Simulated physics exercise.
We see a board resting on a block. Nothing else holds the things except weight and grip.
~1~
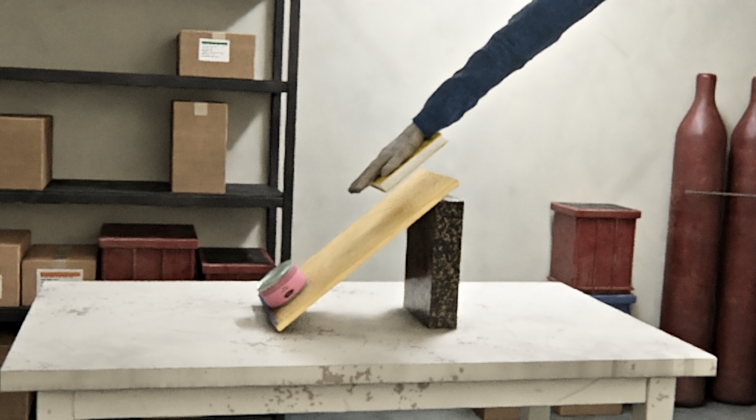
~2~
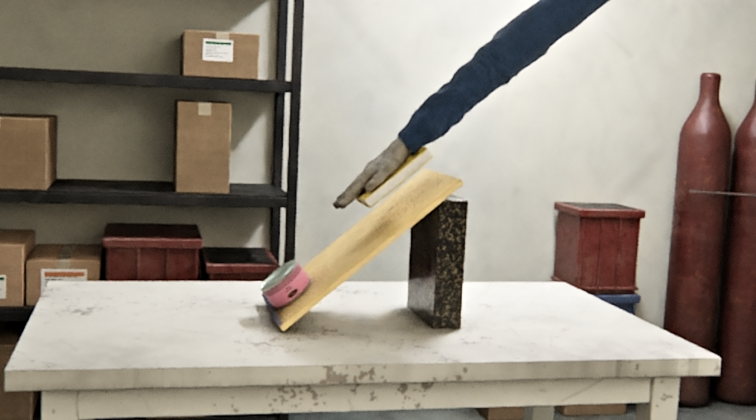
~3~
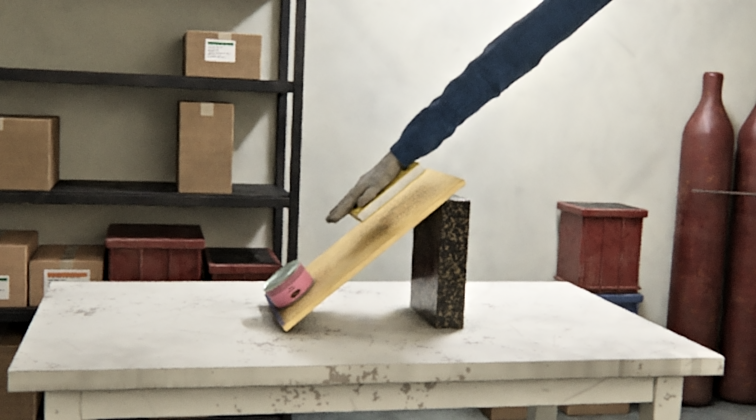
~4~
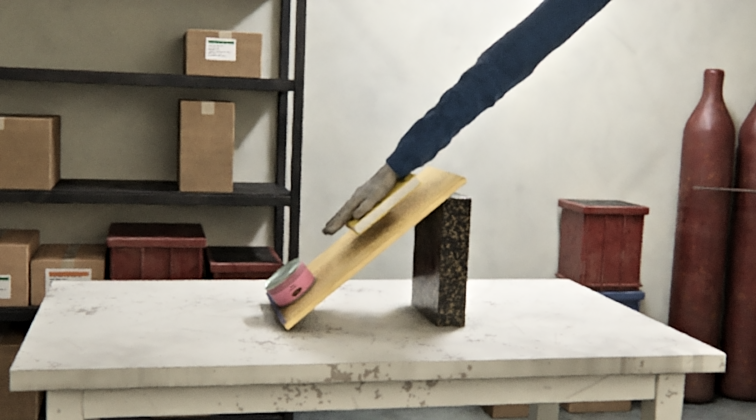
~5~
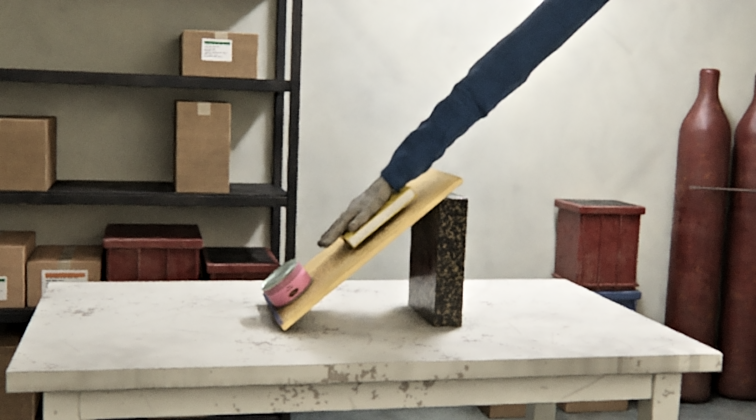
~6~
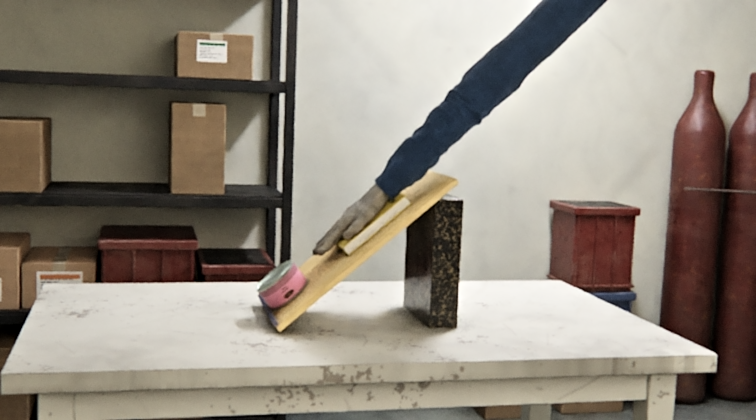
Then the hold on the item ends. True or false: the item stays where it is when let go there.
False.
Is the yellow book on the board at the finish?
Watch the yellow book: It stays aboard.
Then, 0.20 s later than the last frame, yellow book moved a little near (364, 226).
Then, 0.30 s later than the last frame, yellow book moved a little near (345, 242).
Then, 0.40 s later than the last frame, yellow book moved a little near (336, 249).
When it is over, moved from the start, yellow book; pink tub as before. End places, in pixels of the last picture, yellow book near (334, 250). The yellow book goes downhill.
